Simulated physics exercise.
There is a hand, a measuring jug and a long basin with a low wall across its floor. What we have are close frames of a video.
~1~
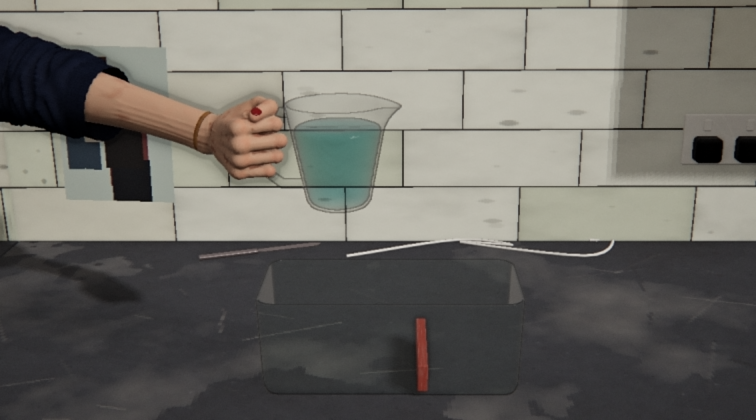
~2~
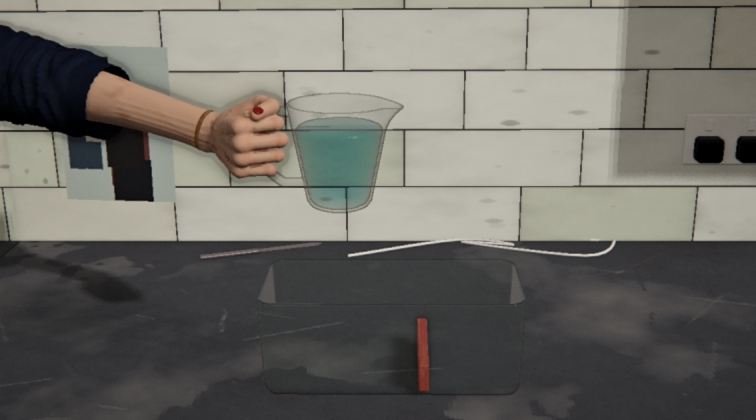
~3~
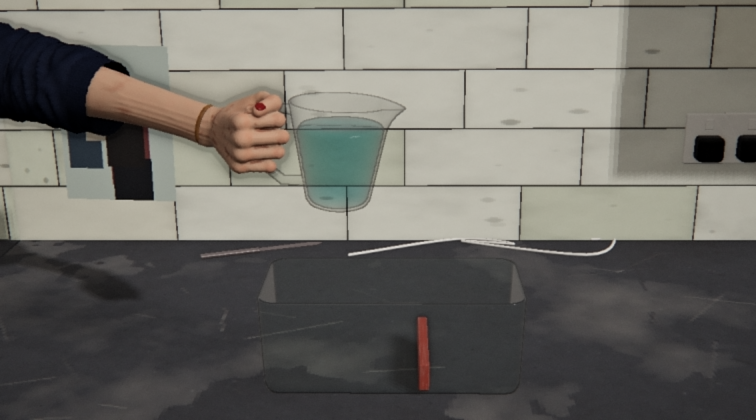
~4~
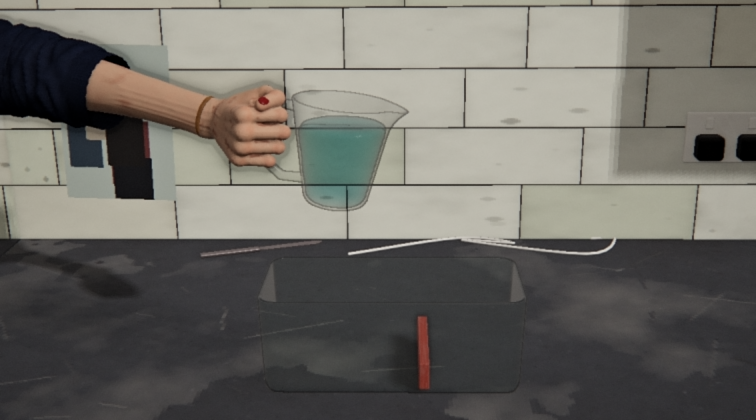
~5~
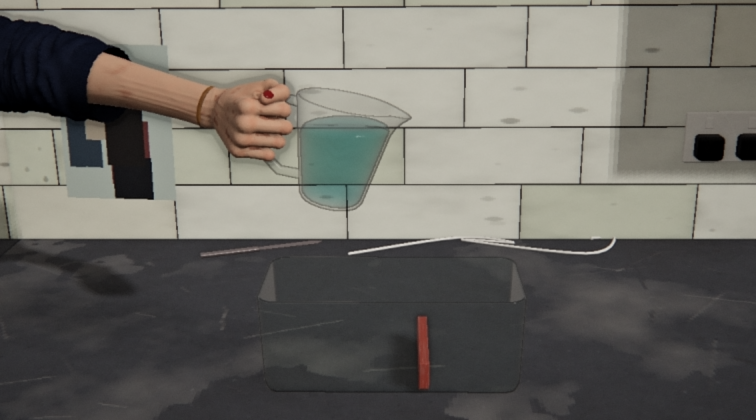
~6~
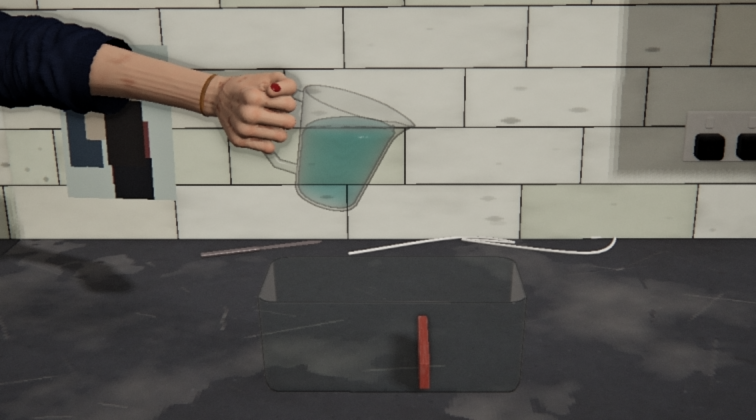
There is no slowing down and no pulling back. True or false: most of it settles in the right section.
True.
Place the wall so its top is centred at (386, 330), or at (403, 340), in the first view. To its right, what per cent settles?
Roughly 90 per cent first and roughly 90 per cent second.
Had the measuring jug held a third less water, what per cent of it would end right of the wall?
80 per cent.
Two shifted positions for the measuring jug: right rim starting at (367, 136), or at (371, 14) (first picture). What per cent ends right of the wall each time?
35 and 70 per cent.
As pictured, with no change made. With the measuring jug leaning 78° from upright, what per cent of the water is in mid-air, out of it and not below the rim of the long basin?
Somewhere around 25 per cent of it.
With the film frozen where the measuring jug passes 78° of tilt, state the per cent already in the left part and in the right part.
Left about 0, right about 10.
A moment on, the tilt is 78° and 67 per cent is still to pour, 0 is left of the wall and 8 right of it.
Next, the tilt is 109° and 8 per cent is still to pour, 7 is left of the wall and 68 right of it.
Then the tilt is 112° and 0 per cent is still to pour, 20 is left of the wall and 77 right of it.
Later the tilt is 112° and 0 per cent is still to pour, 23 is left of the wall and 74 right of it.
In the end 23 per cent lies left of the wall, 74 right of it and 3 outside.
